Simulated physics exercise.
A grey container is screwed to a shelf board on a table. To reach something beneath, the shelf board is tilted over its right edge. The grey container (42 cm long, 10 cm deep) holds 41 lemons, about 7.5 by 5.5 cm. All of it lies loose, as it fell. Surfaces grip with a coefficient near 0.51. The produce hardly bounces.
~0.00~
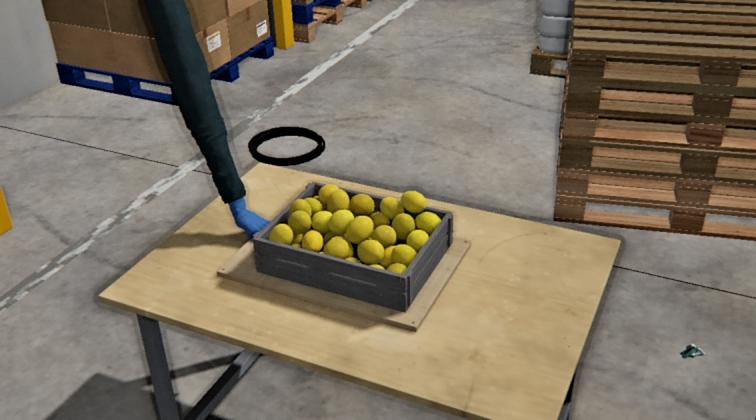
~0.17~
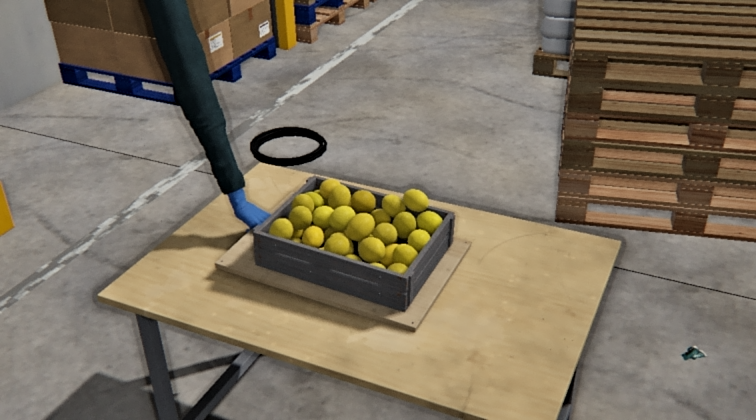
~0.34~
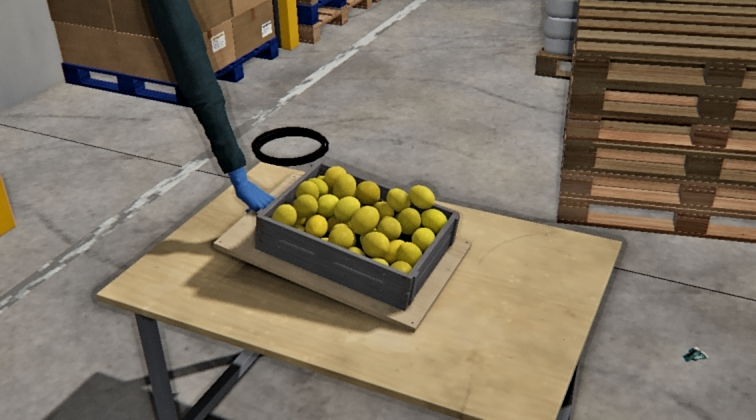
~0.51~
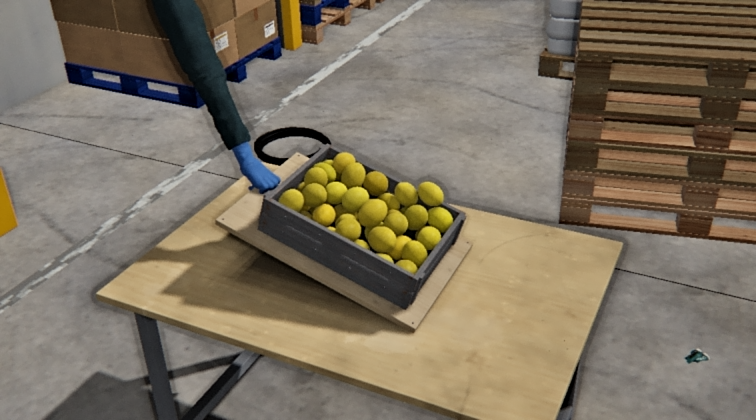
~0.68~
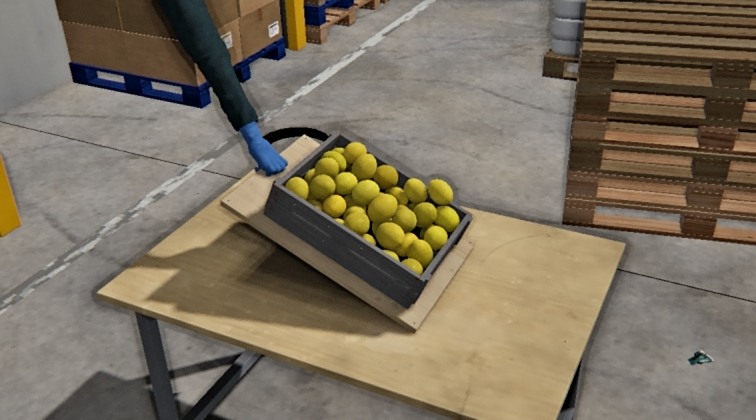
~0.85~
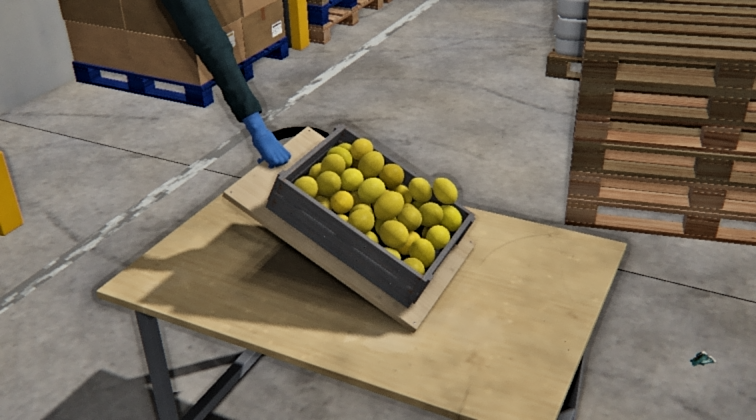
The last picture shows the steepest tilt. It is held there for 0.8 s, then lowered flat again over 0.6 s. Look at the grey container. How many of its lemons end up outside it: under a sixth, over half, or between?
It sheds fewer than one in six of them.
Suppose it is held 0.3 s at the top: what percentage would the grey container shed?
Then grey container 0 per cent.
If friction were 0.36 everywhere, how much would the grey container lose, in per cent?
Then grey container 0 per cent.
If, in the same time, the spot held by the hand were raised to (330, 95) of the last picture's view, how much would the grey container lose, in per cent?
In that case grey container 40 per cent.
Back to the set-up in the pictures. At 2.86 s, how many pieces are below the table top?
Some 0 pieces.
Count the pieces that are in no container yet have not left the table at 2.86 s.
Roughly 0.
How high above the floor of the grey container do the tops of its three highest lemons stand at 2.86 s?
About 14 cm.
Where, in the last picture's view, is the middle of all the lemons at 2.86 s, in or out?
Around (356, 240).
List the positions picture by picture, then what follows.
In the first frame (we follow the rim corner now nearest the camera; the camera moves round a little), grey container at (401, 276); tilt 0°; nothing out yet.
The second frame shows grey container at (403, 276); tilt 3°.
The third frame shows grey container at (407, 275); tilt 9°.
The fourth frame shows grey container at (414, 276); tilt 17°.
The fifth frame shows grey container at (420, 277); tilt 23°.
The sixth frame shows grey container at (422, 277); tilt 26°; nothing out yet.
After 1.17 s, tilt 26°; 0 of 41 out of the grey container.
After 1.57 s, tilt 26°; 0 of 41 out of the grey container.
After 2.13 s, tilt 3°; 0 of 41 out of the grey container.
Outcome (at 2.86 s), 0 of 41 out of the grey container. Asked share, 0 of 41, 0 per cent.
